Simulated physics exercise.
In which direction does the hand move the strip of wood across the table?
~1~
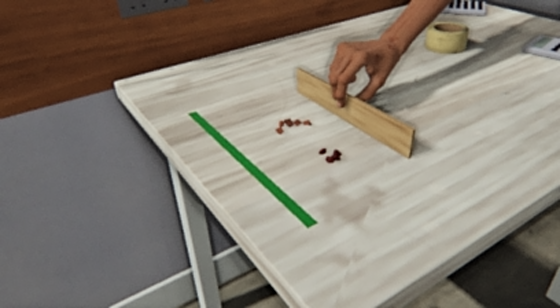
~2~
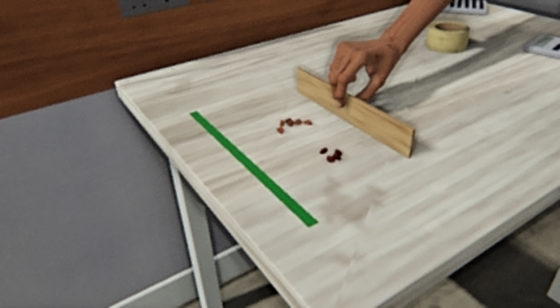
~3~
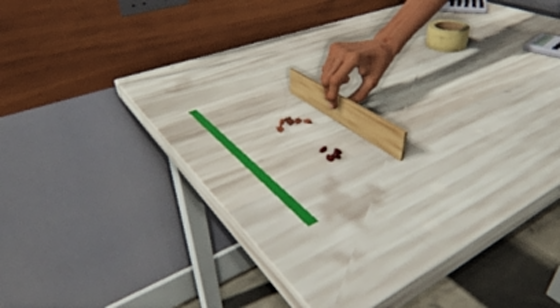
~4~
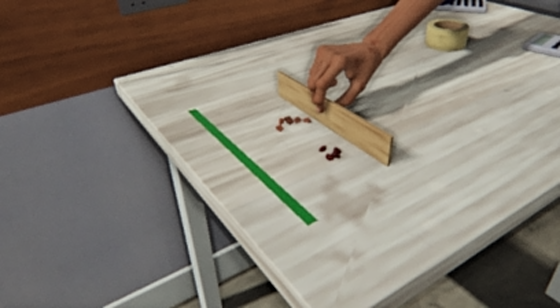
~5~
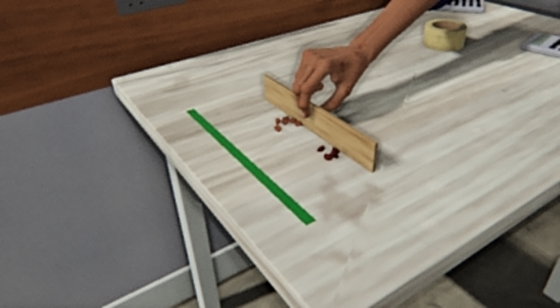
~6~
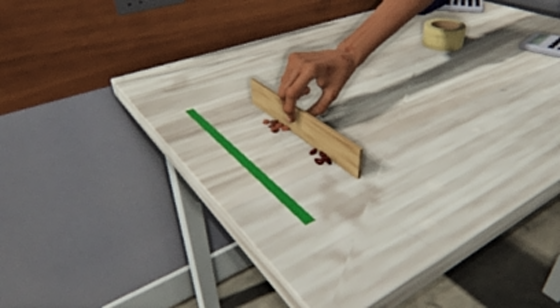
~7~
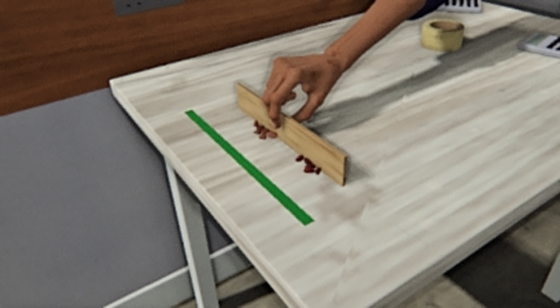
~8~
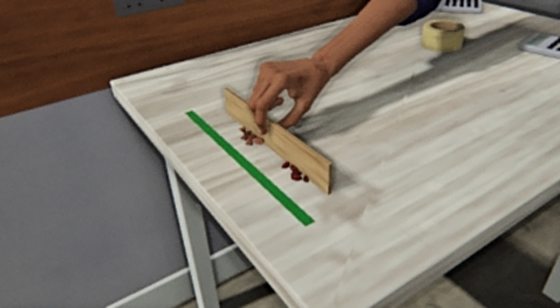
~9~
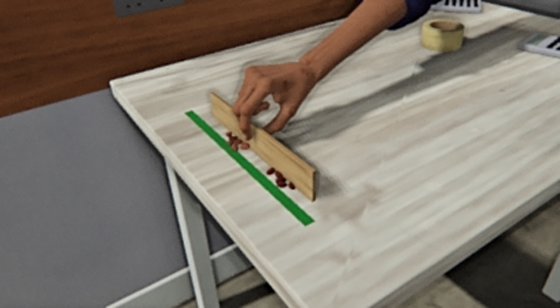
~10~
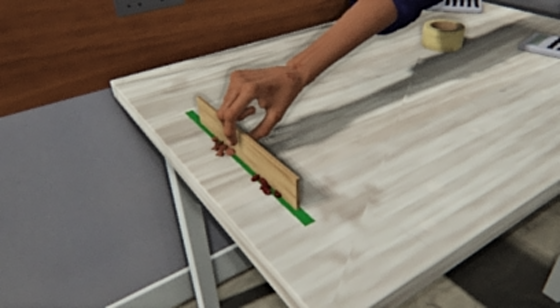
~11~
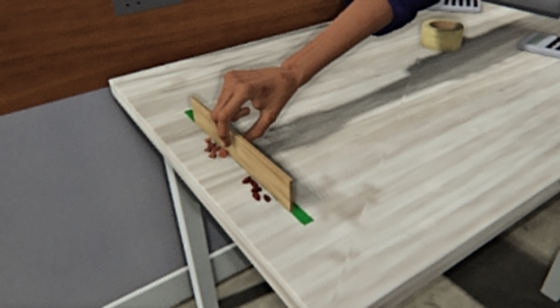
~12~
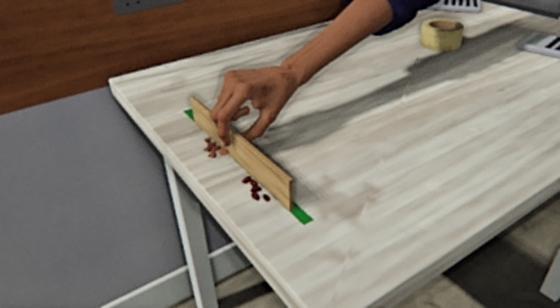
The hand moves the strip of wood to the left, toward the green tape.
In the video, a hand holds a strip of wood upright on a pale table and slides it left, pushing two small batches of reddish bits toward a line of green tape. The strip stops at the tape, with both batches resting on the table just past it.
